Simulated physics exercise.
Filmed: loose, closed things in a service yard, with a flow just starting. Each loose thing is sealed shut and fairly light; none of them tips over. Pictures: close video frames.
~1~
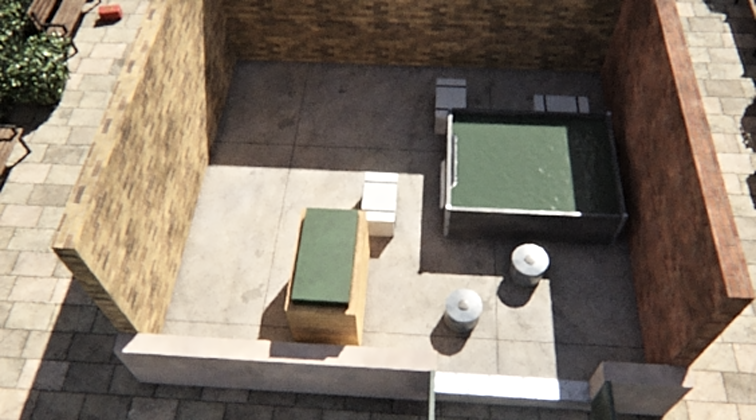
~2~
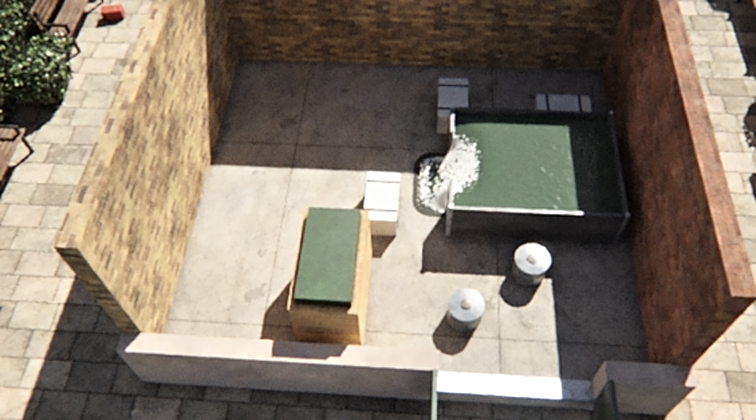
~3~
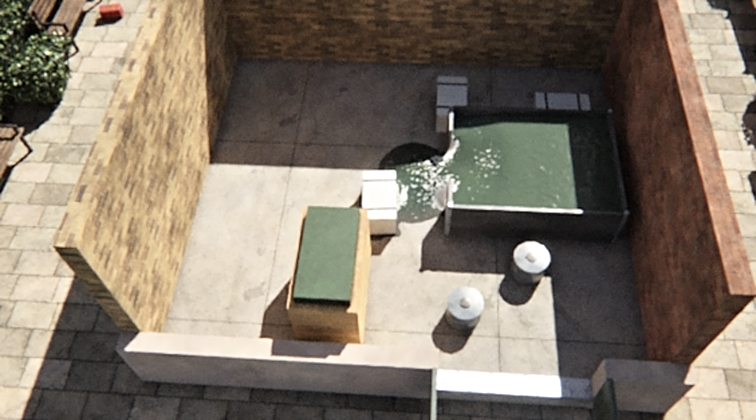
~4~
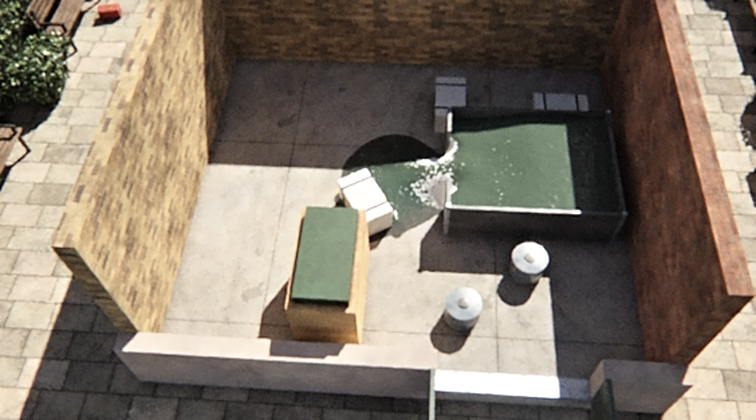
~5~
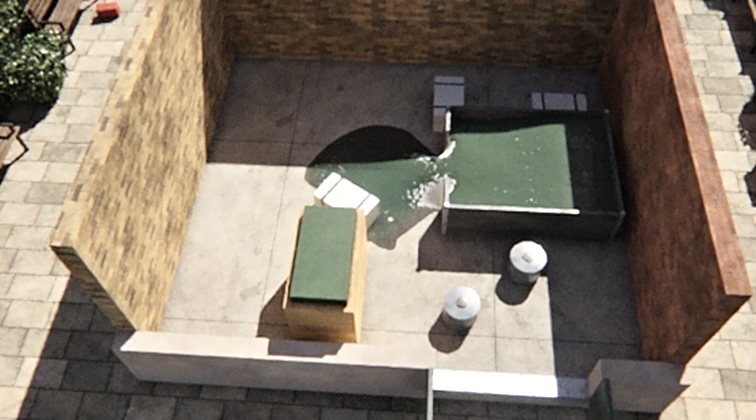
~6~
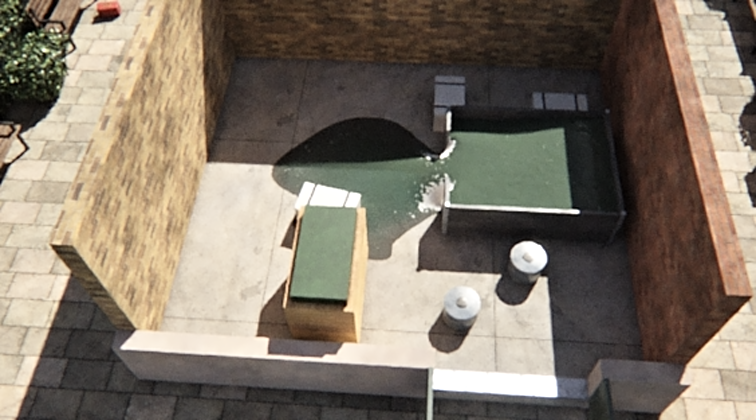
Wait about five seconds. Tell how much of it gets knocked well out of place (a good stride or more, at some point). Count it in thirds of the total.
Lower than a third.
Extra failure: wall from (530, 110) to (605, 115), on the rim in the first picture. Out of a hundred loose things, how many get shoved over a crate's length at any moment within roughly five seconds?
I'd guess around 40 percent of them.
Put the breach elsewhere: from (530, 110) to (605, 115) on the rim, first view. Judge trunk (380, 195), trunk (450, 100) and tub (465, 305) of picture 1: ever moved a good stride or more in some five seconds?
The first: Never got that far; the second: Got that far; the third: Never got that far.
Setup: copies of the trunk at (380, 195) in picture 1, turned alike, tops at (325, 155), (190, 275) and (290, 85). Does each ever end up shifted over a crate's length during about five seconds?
Each in turn: Pushed clear, pushed clear, pushed clear.
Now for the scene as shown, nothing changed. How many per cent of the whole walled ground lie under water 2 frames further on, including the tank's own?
Estimate: About 35 %.
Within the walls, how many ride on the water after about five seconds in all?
The answer is 1.
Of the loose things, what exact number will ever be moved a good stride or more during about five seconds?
That makes 1.
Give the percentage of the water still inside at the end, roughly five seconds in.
About 100 percent.
A moment on, 1 of 5 are well off their spots; 0 afloat.
Next, 1 of 5 are well off their spots; 0 afloat.
Later, 1 of 5 are well off their spots; 1 afloat.
In the end, 1 of 5 are well off their spots, and 1 have been at some point; 1 afloat.
